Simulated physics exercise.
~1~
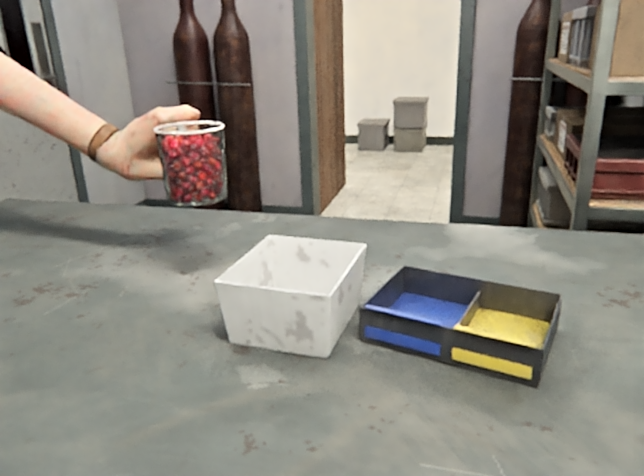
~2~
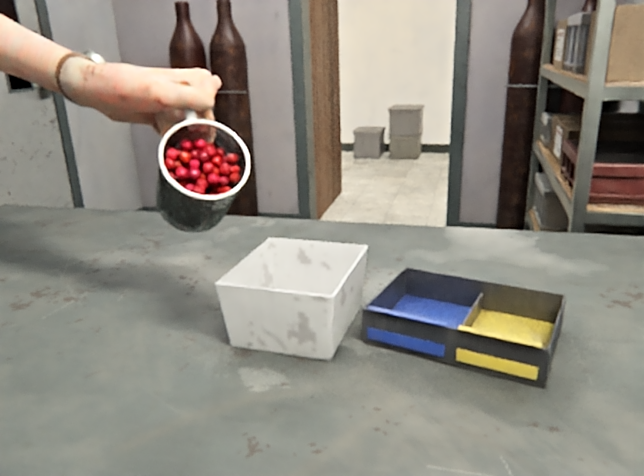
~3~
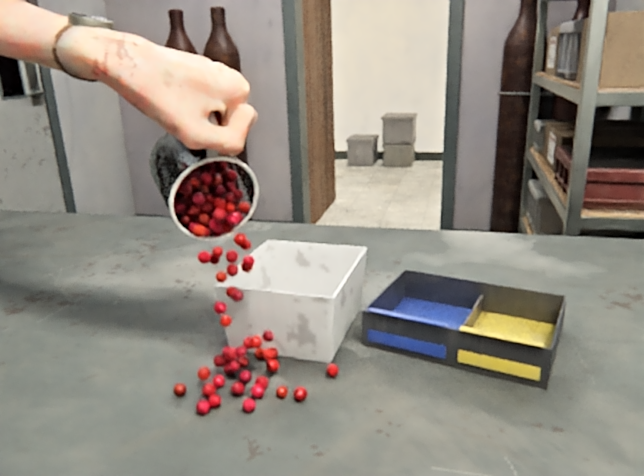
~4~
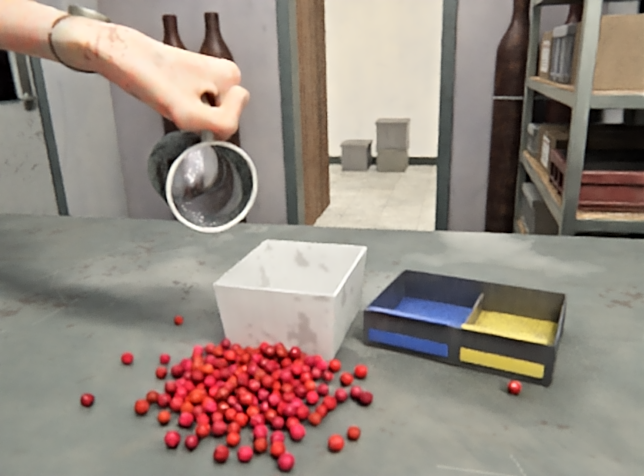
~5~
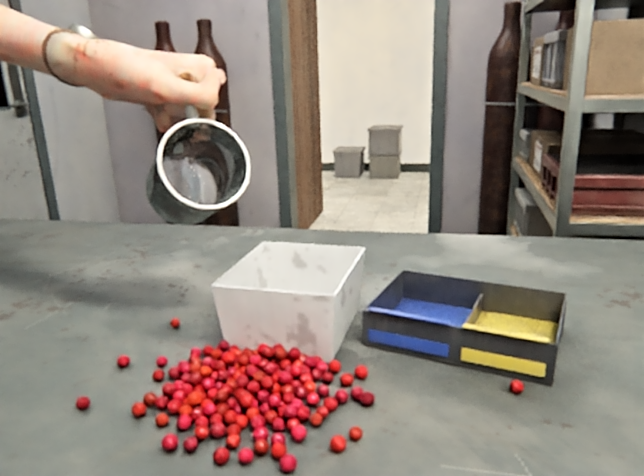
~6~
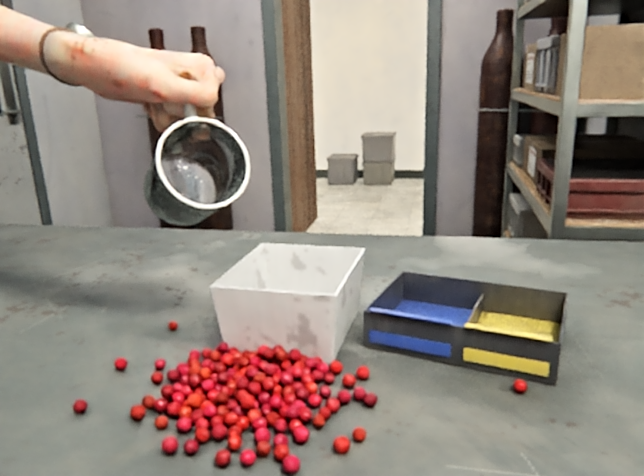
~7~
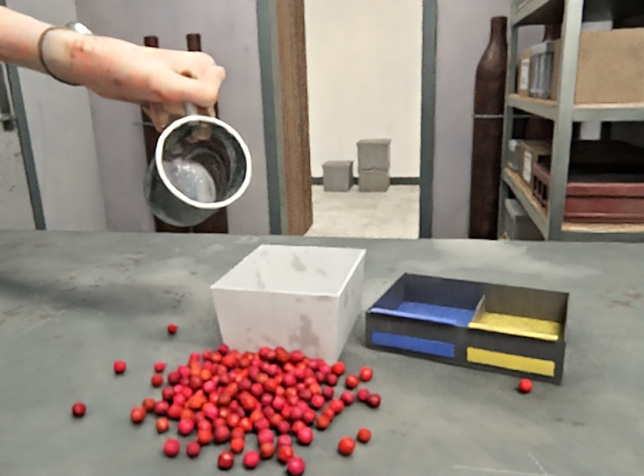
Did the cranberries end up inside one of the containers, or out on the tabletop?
They ended up out on the tabletop, mostly heaped in front of the white tin. None were left in the cup, and none landed in the white tin or in the blue or yellow section.
